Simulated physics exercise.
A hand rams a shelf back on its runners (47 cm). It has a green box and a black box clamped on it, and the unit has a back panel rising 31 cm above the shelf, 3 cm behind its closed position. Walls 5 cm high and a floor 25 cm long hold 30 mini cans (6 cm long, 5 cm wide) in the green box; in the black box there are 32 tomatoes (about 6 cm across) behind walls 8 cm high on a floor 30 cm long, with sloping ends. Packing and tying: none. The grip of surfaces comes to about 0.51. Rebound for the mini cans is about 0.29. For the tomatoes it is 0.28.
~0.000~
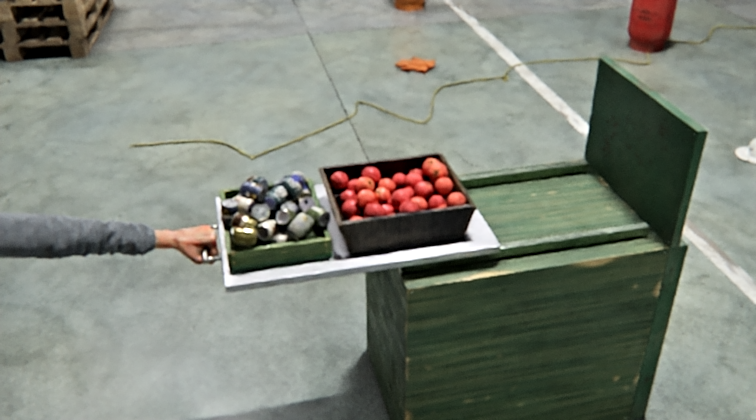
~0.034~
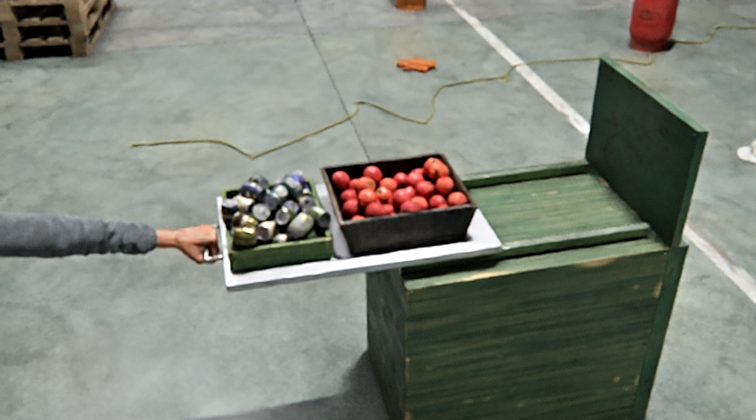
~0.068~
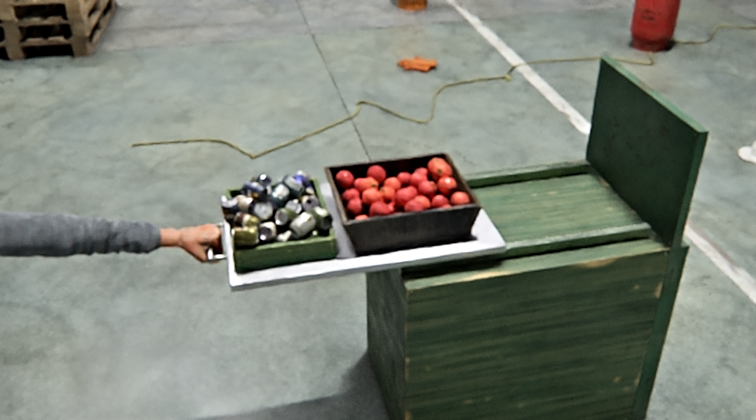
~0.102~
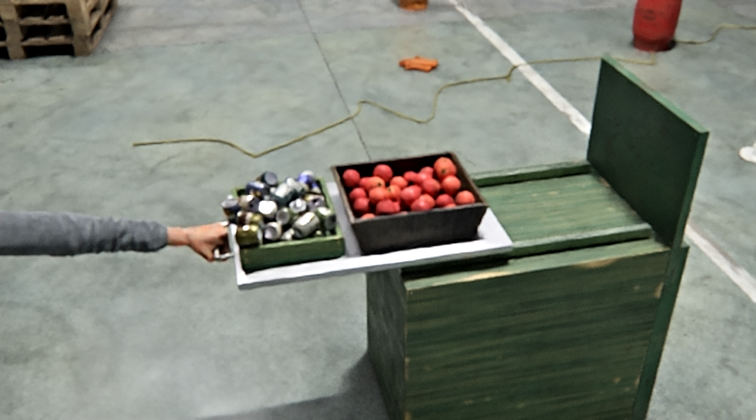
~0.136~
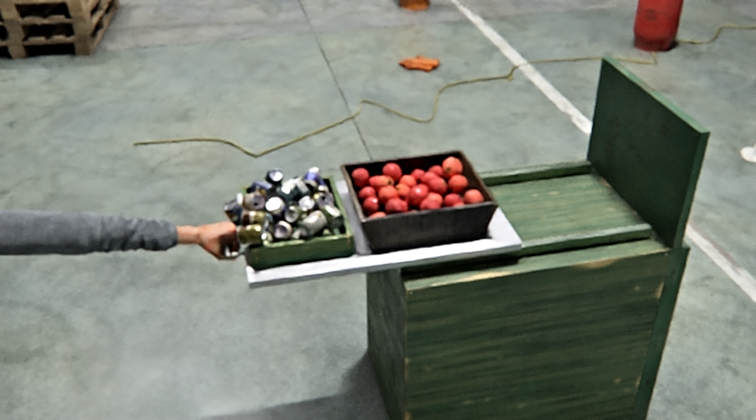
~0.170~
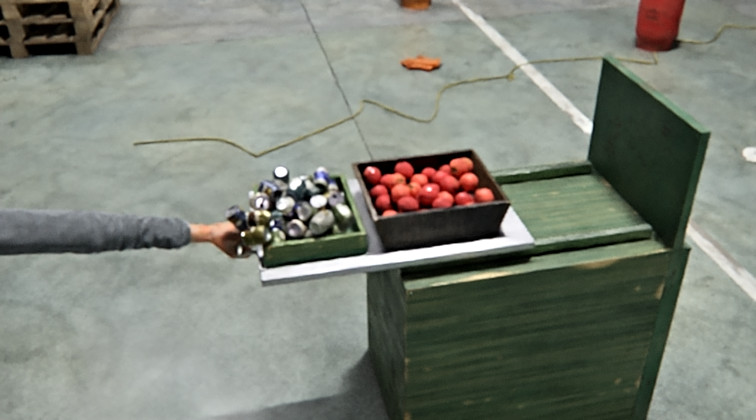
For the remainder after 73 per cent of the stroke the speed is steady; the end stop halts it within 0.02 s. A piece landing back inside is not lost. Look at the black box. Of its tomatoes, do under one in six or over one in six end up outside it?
Under one in six do.
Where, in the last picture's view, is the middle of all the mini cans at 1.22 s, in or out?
At about (422, 202).
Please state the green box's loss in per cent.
For the green box, roughly 35 percent.
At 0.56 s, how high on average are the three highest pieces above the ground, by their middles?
Around 92 centimetres.
After 0.36 s, end of travel.
After 0.44 s, green box 20 in, 10 out and black box 32 in, 0 out.
After 0.56 s, green box 21 in, 9 out and black box 31 in, 1 out.
After 0.78 s, green box 20 in, 10 out and black box 30 in, 2 out.
Outcome (at 1.22 s), green box 20 in, 10 out and black box 30 in, 2 out. Asked share, 2 of 32, 6 per cent.
